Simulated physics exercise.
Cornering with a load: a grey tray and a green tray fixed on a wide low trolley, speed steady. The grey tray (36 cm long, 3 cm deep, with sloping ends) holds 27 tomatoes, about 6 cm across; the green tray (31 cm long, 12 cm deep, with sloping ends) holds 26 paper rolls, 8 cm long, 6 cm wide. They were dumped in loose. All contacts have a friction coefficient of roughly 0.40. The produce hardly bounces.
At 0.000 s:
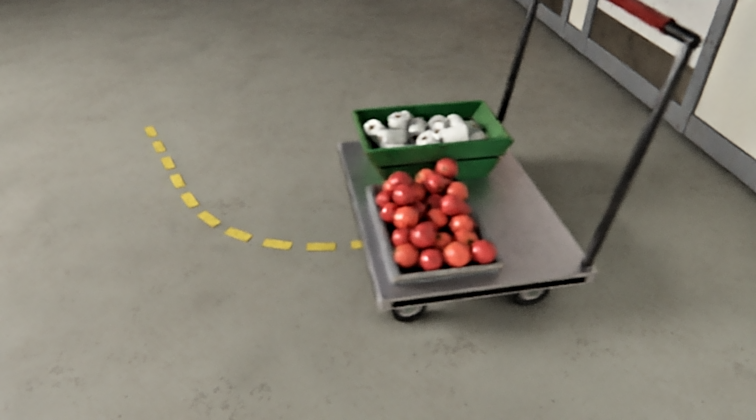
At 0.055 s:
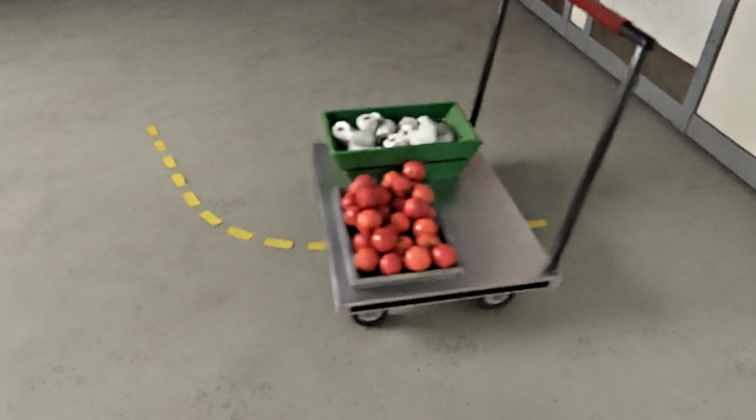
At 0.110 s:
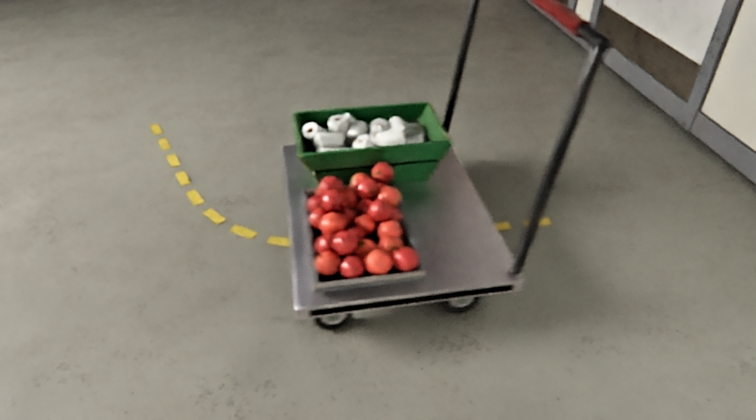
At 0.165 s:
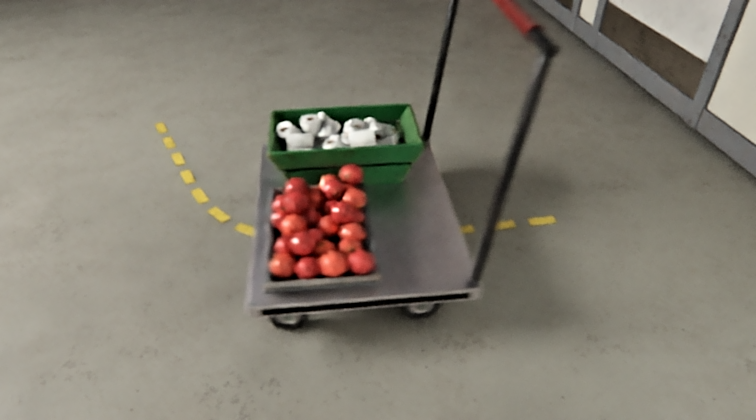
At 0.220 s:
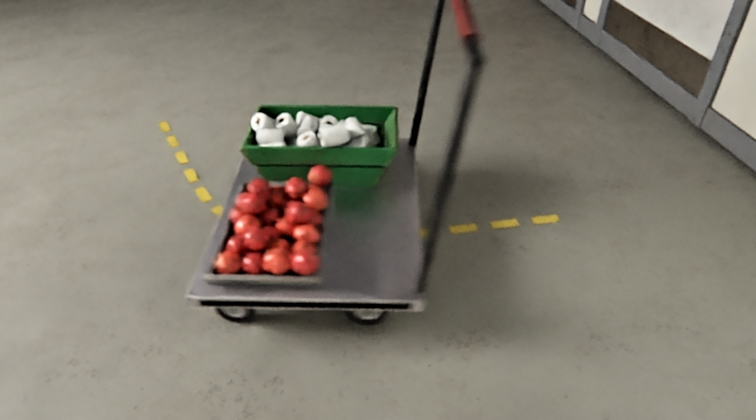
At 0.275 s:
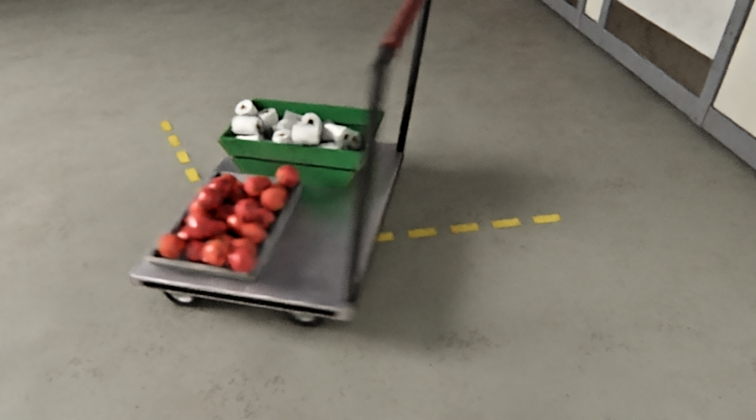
On a grey concrete floor marked with a dashed yellow line, a flatbed trolley carrying a grey tray of tomatoes and a green tray of white paper rolls rolls leftward, then turns, its red-gripped handle swinging around.
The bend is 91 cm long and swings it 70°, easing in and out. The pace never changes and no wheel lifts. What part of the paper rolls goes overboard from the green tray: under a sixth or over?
Under a sixth of the paper rolls leave the green tray.
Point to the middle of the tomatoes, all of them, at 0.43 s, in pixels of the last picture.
At about (118, 182).
After 0.34 s, the grey tray is down by 3 of 27 and the green tray has all 26.
After 0.43 s, the grey tray is down by 5 of 27 and the green tray has all 26.
After 0.57 s, the grey tray is down by 11 of 27 and the green tray is down by 1 of 26.
Final count (at 1.02 s), the grey tray is down by 13 of 27 and the green tray is down by 1 of 26. Asked share, 1 of 26, 4 per cent.
